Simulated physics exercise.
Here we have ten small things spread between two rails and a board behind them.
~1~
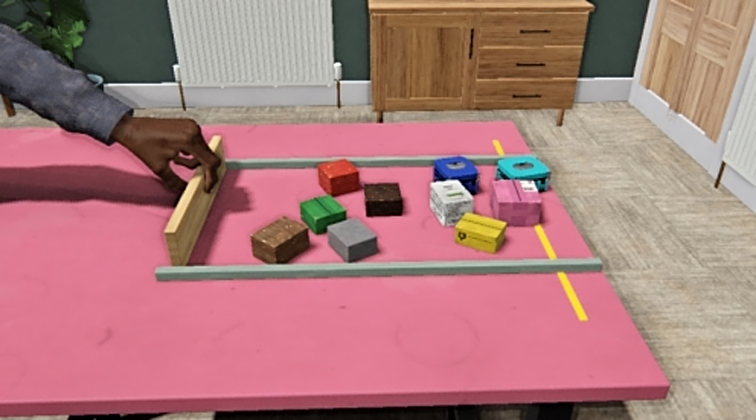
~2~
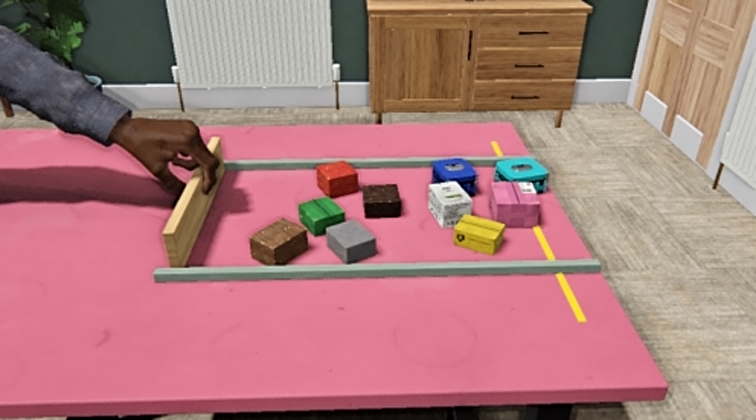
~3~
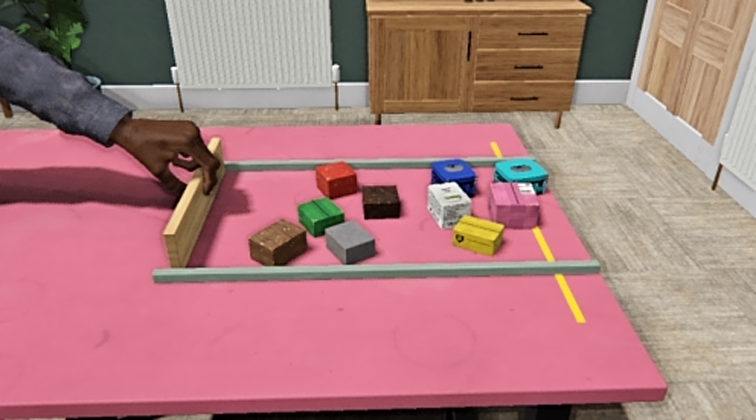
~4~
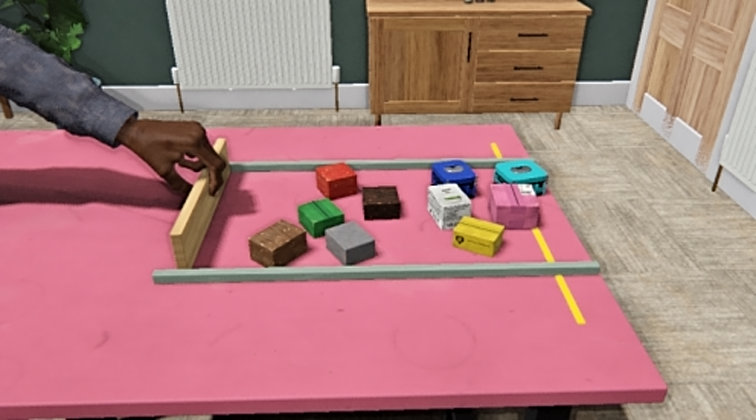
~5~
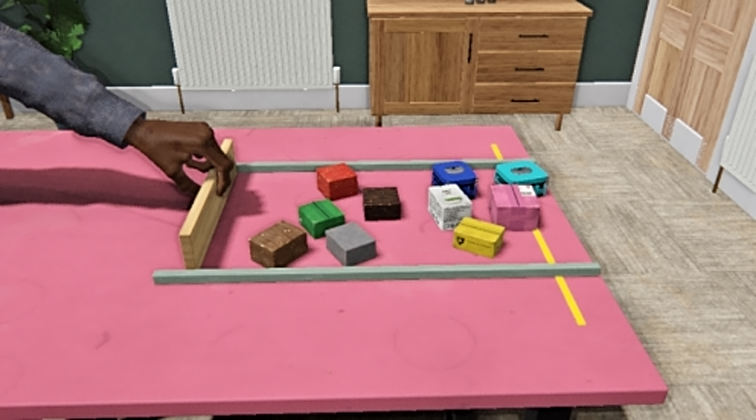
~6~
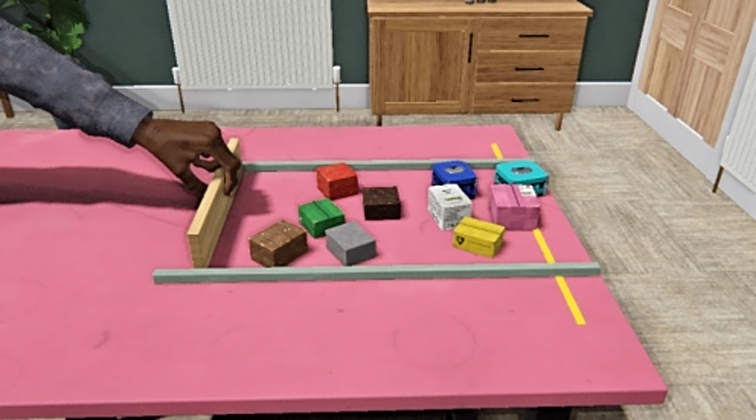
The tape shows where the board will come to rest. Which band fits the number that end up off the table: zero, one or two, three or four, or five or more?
The band is five or more.
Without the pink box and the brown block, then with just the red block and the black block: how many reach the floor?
First 4, then 5.
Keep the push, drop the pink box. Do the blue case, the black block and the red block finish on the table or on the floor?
In that case the blue case goes off the edge, the black block goes off the edge, the red block stays where it is.
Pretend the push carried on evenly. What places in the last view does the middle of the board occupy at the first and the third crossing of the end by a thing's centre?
At (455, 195) for the first, at (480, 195) for the third.
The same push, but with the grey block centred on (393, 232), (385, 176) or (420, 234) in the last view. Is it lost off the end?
Order of tries: Off, on, off.
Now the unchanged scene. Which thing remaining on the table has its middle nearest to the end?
It's the green box.
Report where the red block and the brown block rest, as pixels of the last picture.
The red block stops around (532, 180); the brown block around (562, 237).
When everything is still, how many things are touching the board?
Contact count: 3.
Soon after, none off yet; turquoise case at rest near (520, 180); pink box at rest near (513, 207); yellow box at rest near (479, 237).
After that, none off yet; turquoise case moving near (530, 180); pink box displaced about its own width near (550, 212); yellow box displaced about its own width near (529, 236).
In the end, the number that fall off is five or more; gone, grey block, black block, white box, blue case, yellow box, pink box and turquoise case.
